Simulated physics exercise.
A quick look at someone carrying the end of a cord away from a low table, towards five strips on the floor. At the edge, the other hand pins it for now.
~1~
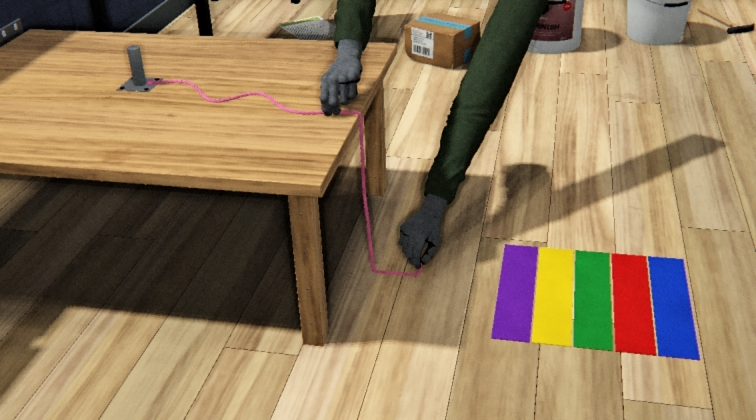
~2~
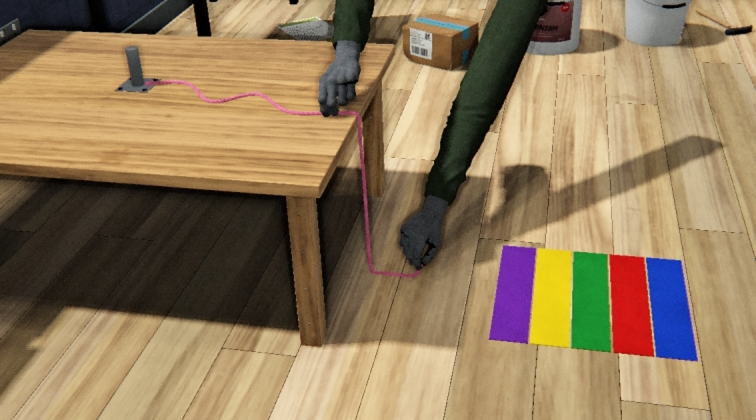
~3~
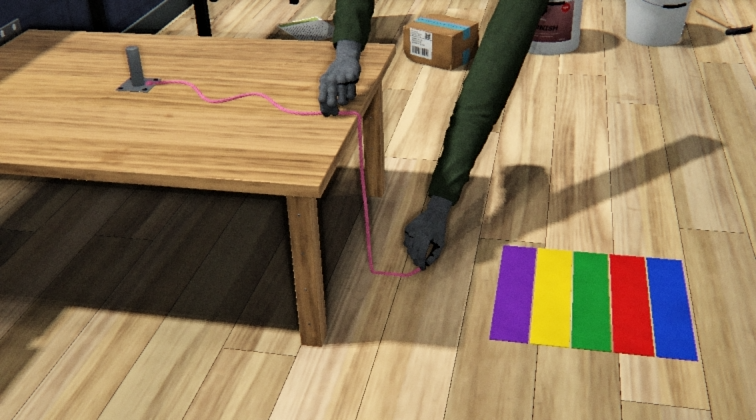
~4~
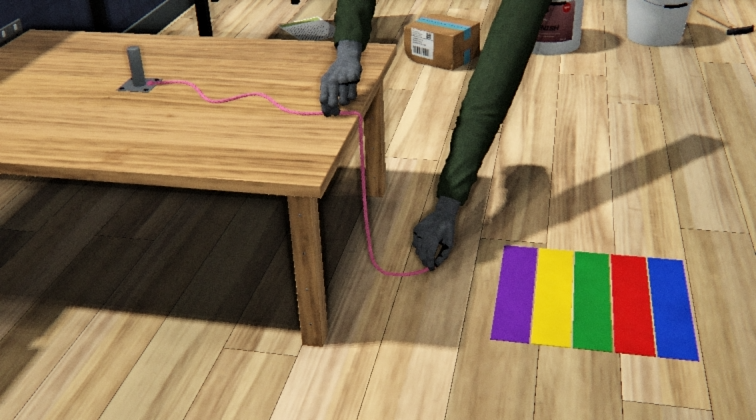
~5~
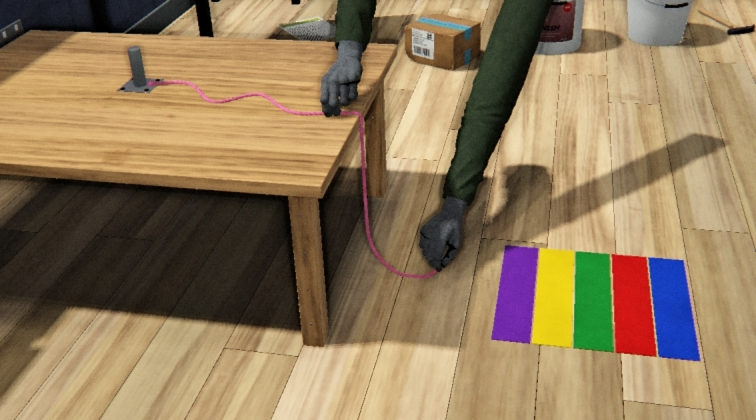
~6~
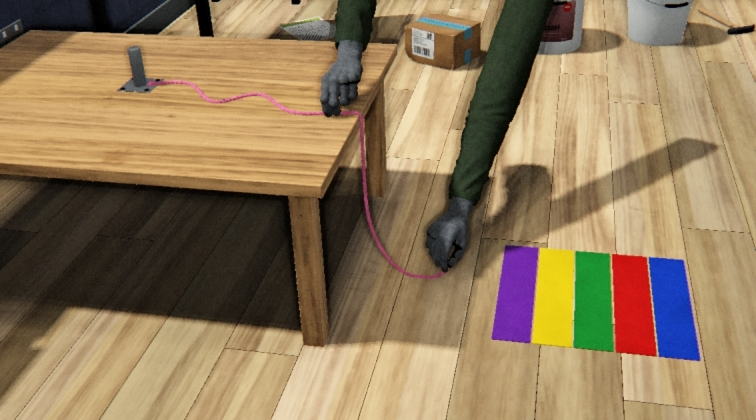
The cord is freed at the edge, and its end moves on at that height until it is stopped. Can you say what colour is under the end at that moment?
Yes, it is green.
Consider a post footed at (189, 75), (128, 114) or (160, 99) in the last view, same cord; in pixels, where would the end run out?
Near (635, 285); near (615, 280); near (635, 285).
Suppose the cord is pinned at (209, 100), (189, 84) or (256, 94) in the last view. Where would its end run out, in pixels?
It would sit near (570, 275) the first time, (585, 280) the second and (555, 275) the third.
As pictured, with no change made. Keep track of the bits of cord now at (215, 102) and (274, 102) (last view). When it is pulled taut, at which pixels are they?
The first ends at (240, 96) and the second at (304, 103).
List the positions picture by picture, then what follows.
End (420, 264); purple (513, 321); yellow (552, 325); green (593, 329); red (635, 333); blue (677, 338), in the first picture.
End (421, 265); cord through (184, 83) (228, 100) (281, 108) (358, 118) (365, 192) (370, 260), in the second picture.
End (425, 265), in the third picture.
End (434, 266); cord through (185, 83) (230, 100) (282, 108) (359, 118) (364, 192) (373, 260), in the fourth picture.
End (441, 266), in the fifth picture.
End (447, 267); cord through (186, 83) (231, 100) (283, 108) (360, 118) (365, 192) (388, 258), in the sixth picture.
A little later, end near (528, 274); over purple.
Next, end near (567, 277); over yellow.
When it is tight, end near (590, 279); over green. It halts on the green strip.
